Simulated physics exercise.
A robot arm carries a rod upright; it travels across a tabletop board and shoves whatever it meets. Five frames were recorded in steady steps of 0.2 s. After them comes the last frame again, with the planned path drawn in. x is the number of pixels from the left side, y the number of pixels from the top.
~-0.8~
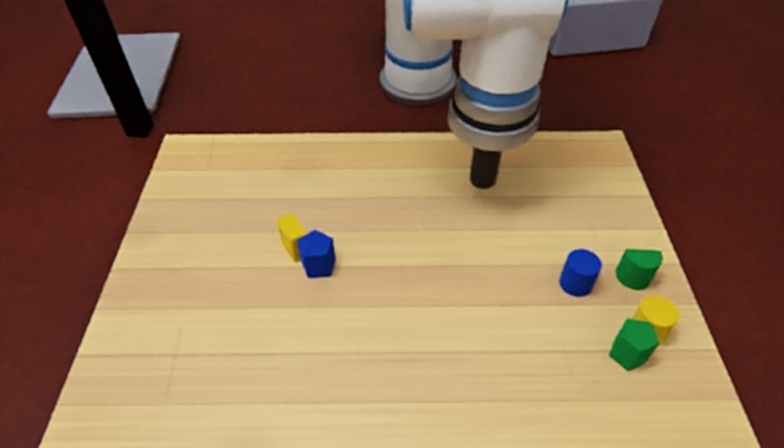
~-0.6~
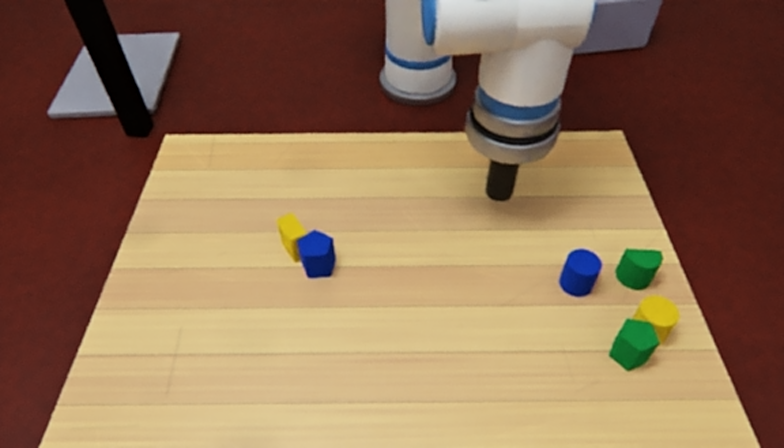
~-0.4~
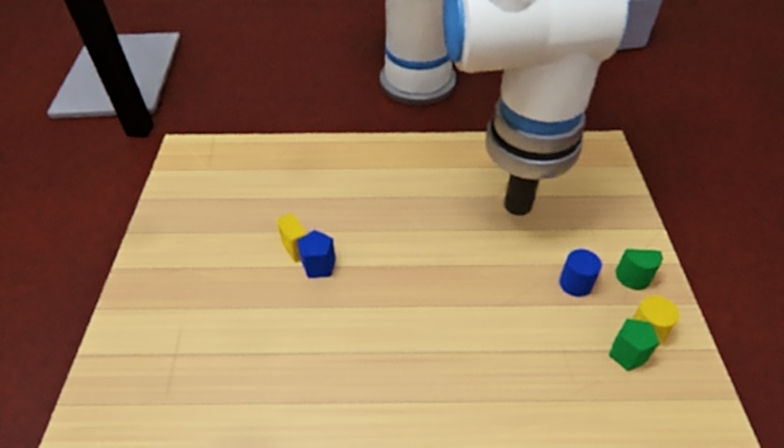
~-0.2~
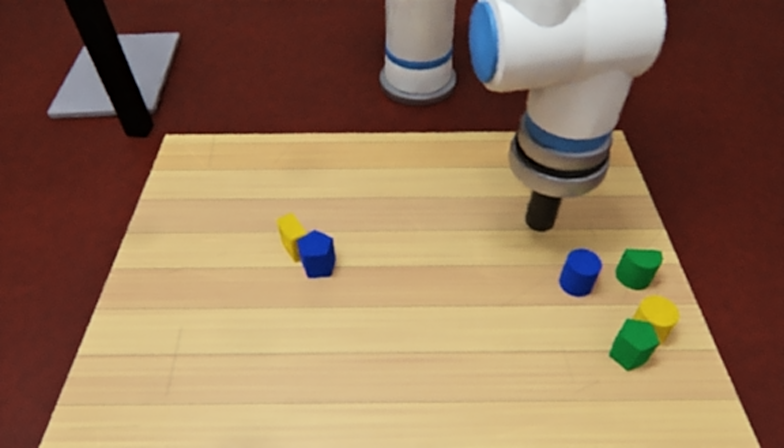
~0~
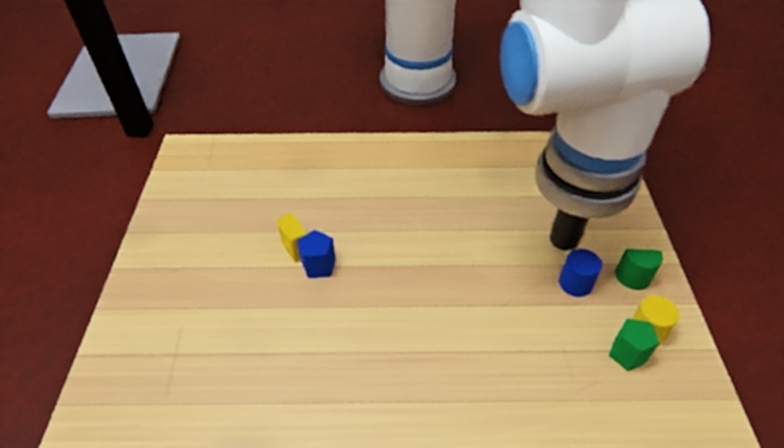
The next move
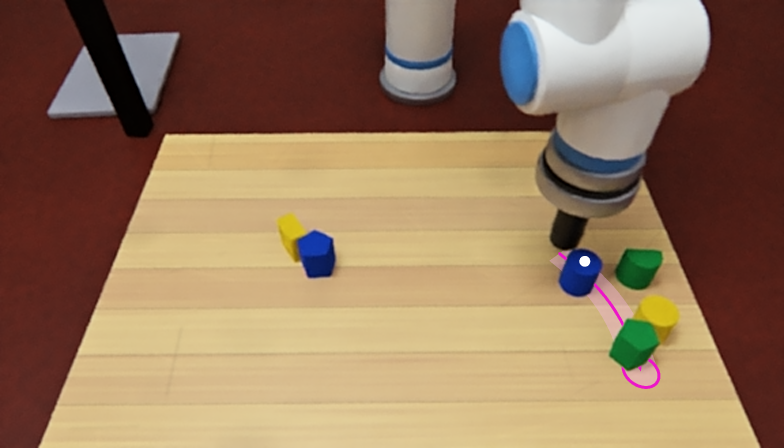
A white and blue robot arm moved its short black rod rightward and nearer over the wooden board, coming in close behind the blue round block, while all the blue, green and yellow blocks stayed still.
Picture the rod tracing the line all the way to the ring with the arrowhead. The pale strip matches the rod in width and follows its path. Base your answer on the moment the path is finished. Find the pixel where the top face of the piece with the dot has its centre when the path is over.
It is at (608, 321).
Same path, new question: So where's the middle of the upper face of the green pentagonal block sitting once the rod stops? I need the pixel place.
The top centre is at (653, 382).
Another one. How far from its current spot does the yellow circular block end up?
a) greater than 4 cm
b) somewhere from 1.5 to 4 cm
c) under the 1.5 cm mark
b
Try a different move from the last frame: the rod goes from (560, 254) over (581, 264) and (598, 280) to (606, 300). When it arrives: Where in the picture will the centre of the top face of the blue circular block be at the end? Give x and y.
The blue circular block ends near (593, 294).
The line goes from (560, 254) by way of (595, 285) and (623, 324) to (641, 371); the dot is on the blue circular block.
The first path, step by step. One third of the way, rod at (601, 272); blue circular block at (601, 288).
Two thirds of the way, rod at (630, 312); blue circular block at (606, 315); yellow circular block at (671, 320).
At the end, rod at (649, 360); blue circular block at (608, 321); green pentagonal block at (653, 382), turned 15° clockwise; green D-shaped block unmoved; yellow circular block at (688, 340).
